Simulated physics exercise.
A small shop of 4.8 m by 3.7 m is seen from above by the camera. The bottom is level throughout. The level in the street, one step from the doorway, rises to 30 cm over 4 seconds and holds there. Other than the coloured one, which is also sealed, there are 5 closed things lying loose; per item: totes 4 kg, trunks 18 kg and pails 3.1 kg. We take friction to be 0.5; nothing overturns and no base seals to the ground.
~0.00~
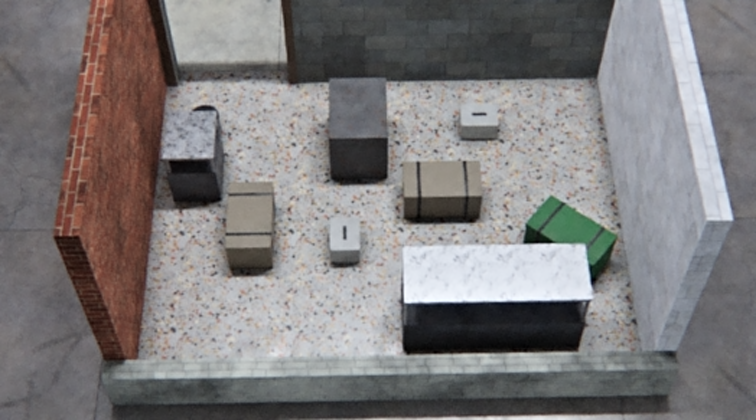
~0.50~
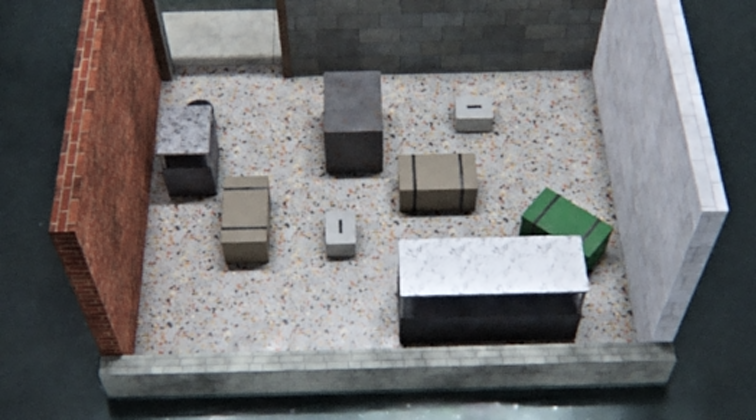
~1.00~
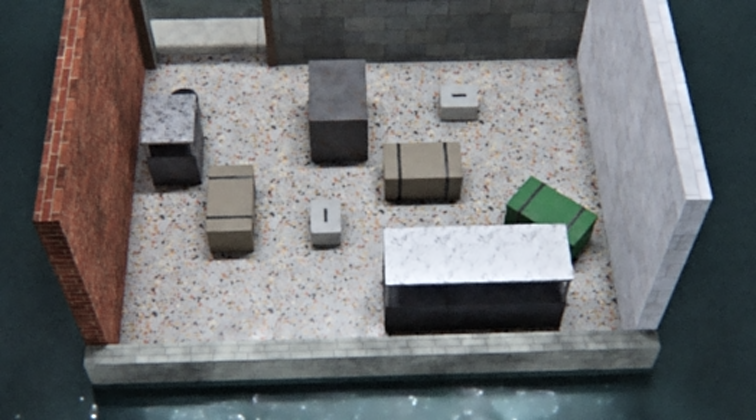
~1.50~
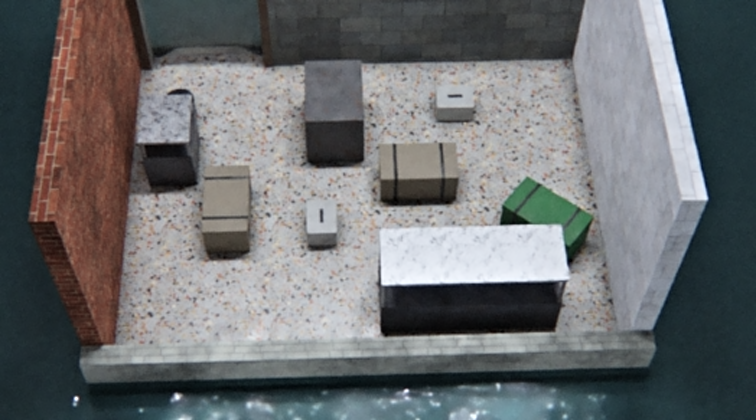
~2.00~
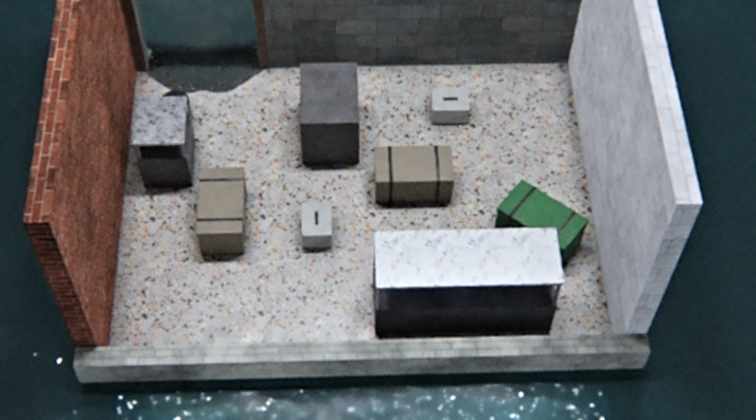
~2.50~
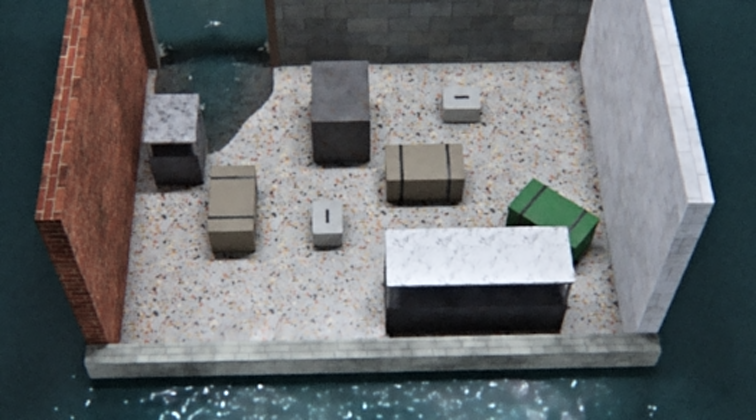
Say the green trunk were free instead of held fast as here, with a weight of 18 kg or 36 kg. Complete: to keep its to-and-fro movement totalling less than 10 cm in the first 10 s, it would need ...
It would need more than either mass.
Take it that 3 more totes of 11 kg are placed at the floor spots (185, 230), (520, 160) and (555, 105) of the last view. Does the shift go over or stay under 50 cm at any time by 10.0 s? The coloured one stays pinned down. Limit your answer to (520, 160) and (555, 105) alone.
Those two come out inside the line and inside the line, in that order.
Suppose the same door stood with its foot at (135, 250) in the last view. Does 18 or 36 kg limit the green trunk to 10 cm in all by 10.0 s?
Well, then both options come up short.
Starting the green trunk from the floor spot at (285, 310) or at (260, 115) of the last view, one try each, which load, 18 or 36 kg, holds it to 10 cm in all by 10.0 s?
Log: Try 1 neither pick works; try 2 neither pick works.
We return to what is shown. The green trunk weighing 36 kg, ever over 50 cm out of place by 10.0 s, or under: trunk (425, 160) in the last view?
Verdict for this one: Under half a metre.
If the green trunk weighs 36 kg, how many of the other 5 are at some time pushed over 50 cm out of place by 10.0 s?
That comes to 3.
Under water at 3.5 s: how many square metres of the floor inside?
Near 3.5 m2 in all.
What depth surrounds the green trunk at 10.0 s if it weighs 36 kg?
About 7 cm.
After 3.5 s the green trunk would be 0 cm from its start with 18 kg and 0 cm from its start with 36 kg; 0 cm of water round it then.
After 4.5 s the green trunk would be 0 cm from its start with 18 kg and 0 cm from its start with 36 kg; 0 cm of water round it then.
After 7.0 s the green trunk would be 29 cm from its start with 18 kg and 0 cm from its start with 36 kg; 4 cm of water round it then.
After 10.0 s the green trunk would be 185 cm from its start with 18 kg and 110 cm from its start with 36 kg; 7 cm of water round it then.
